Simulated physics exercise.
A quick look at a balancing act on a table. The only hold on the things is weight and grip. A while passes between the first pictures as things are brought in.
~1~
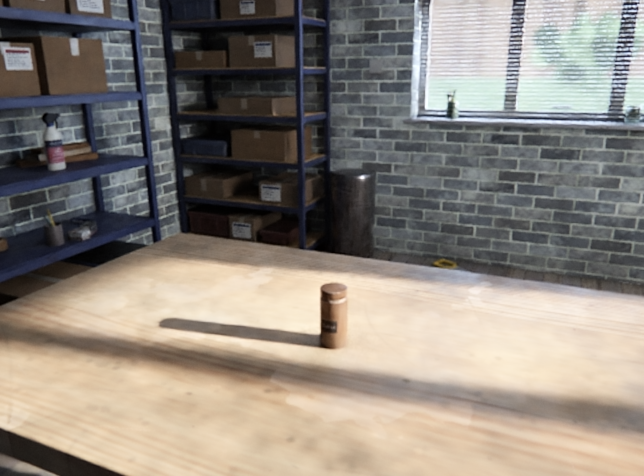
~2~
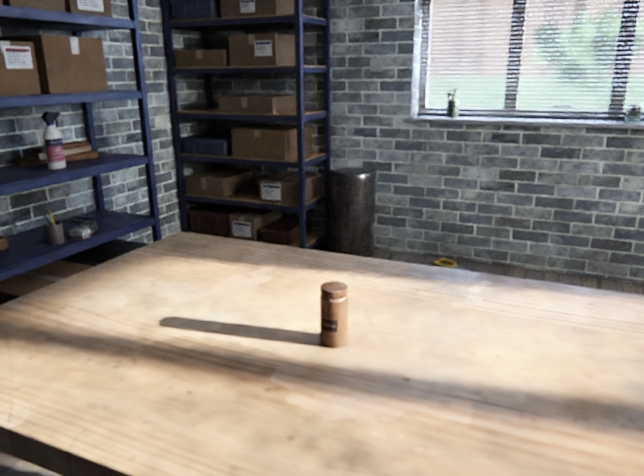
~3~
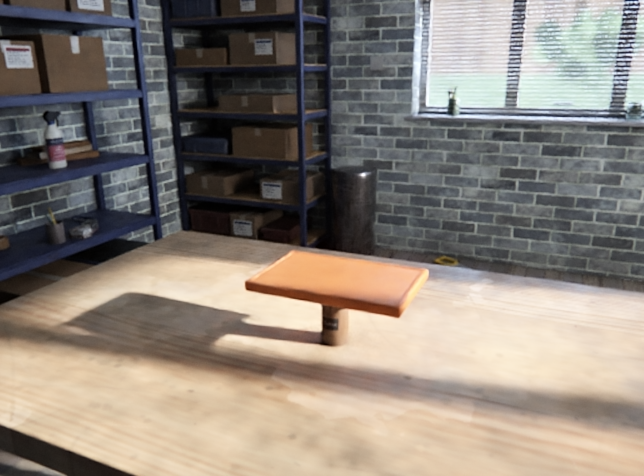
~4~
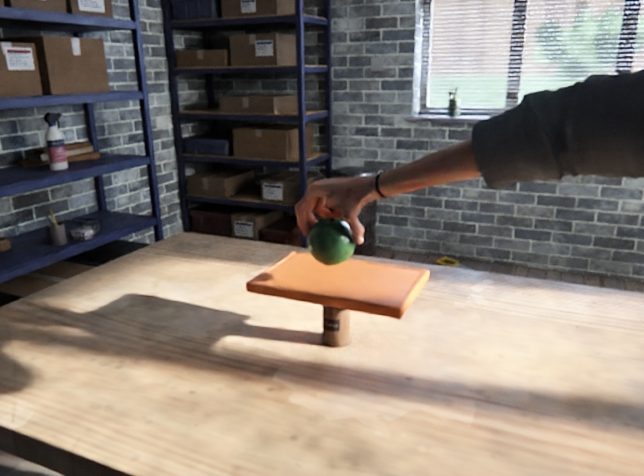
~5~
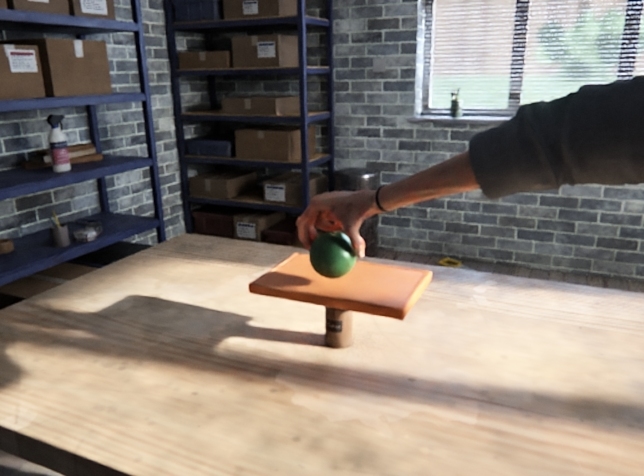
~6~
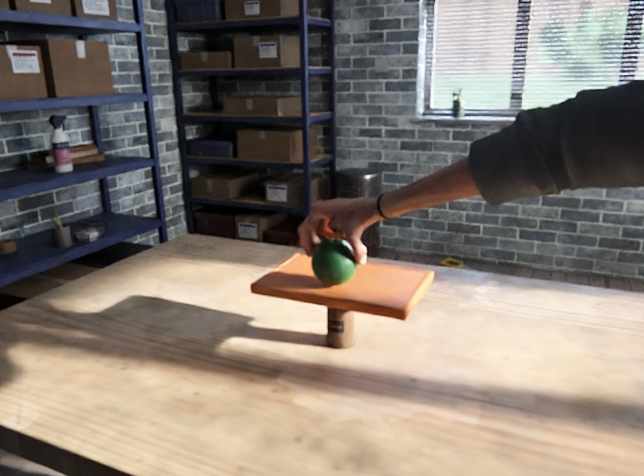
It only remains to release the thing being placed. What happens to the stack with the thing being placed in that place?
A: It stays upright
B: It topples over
A.
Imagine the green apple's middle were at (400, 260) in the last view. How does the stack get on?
After that, it tumbles down.
Then, 0.20 s on from there, no change.
Then, 0.50 s on from there, green apple resting near (334, 263).
In the end, all 3 unmoved. At the end, from the last picture's camera, green apple near (334, 263). The stack keeps its balance.
